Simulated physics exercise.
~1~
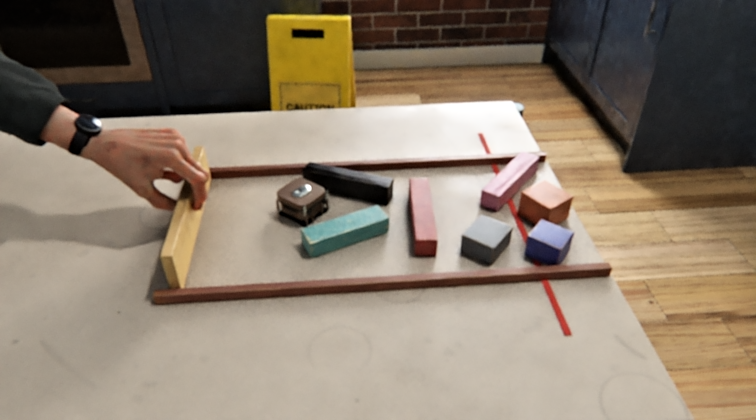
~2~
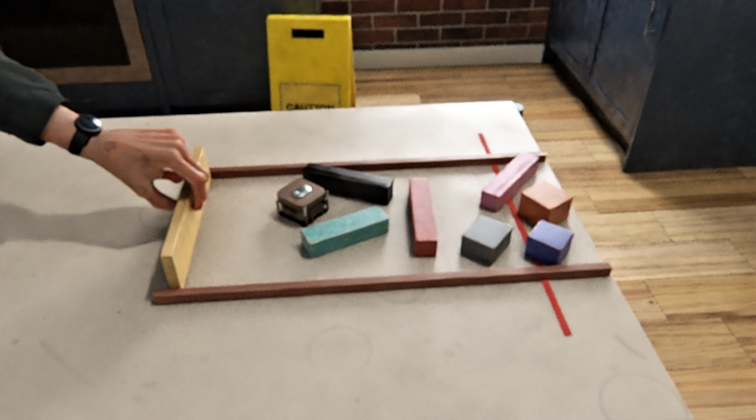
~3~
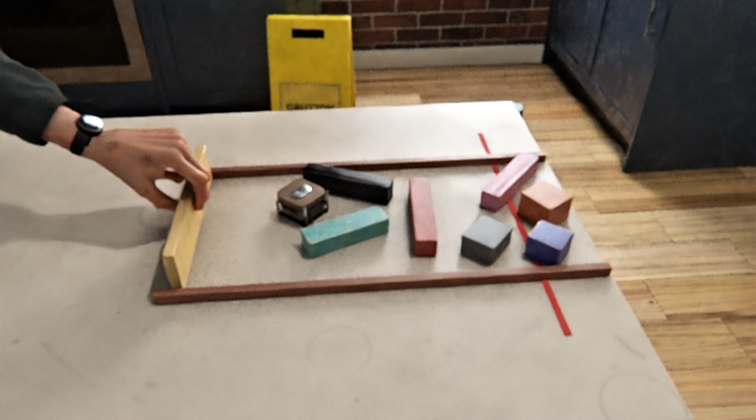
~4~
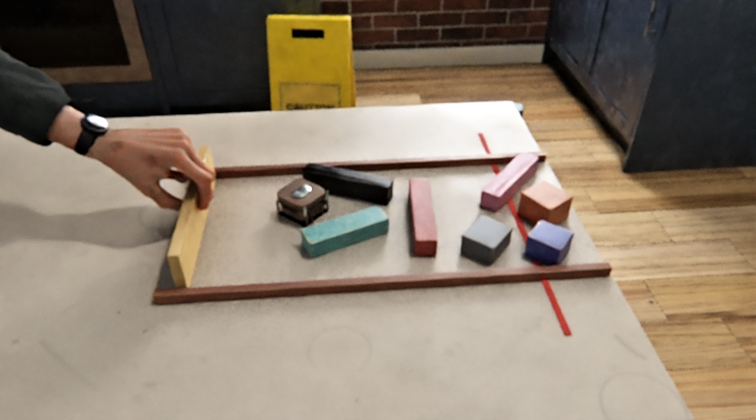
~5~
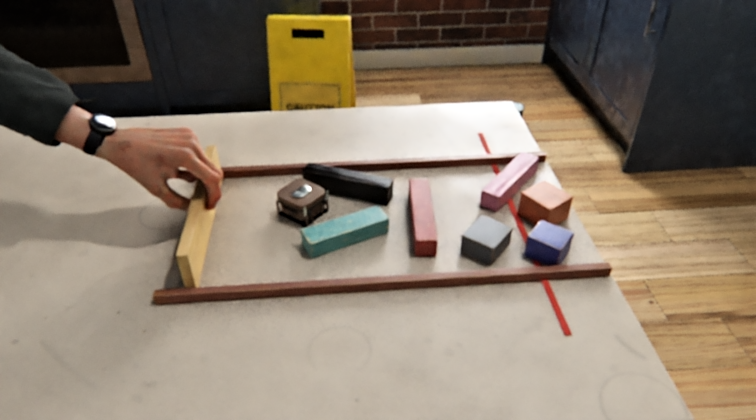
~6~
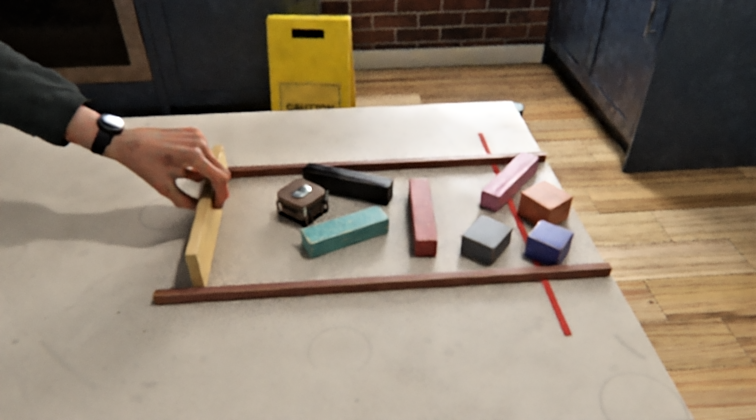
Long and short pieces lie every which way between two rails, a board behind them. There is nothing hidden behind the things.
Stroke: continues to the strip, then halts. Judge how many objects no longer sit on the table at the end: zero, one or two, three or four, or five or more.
No longer on the table: Three or four.
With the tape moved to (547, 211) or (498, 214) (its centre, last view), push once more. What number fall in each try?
You'd find 7 and then 3 on the floor.
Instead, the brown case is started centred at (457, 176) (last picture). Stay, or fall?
Note - brown case not retained.
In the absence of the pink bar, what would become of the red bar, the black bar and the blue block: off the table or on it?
Note: Red bar is on by the end; black bar is on by the end; blue block is off by the end.
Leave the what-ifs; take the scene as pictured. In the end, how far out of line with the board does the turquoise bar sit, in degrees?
Close to 40°.
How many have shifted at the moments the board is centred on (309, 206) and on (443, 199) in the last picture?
Counts: 3, 8.
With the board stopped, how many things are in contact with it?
That comes to 3.
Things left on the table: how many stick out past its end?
Answer: 4.
A little later, none off yet; orange block at rest near (545, 206); blue block at rest near (549, 244); pink bar at rest near (510, 180).
When it is over, the number that fall off is three or four; down, pink bar, blue block and orange block.
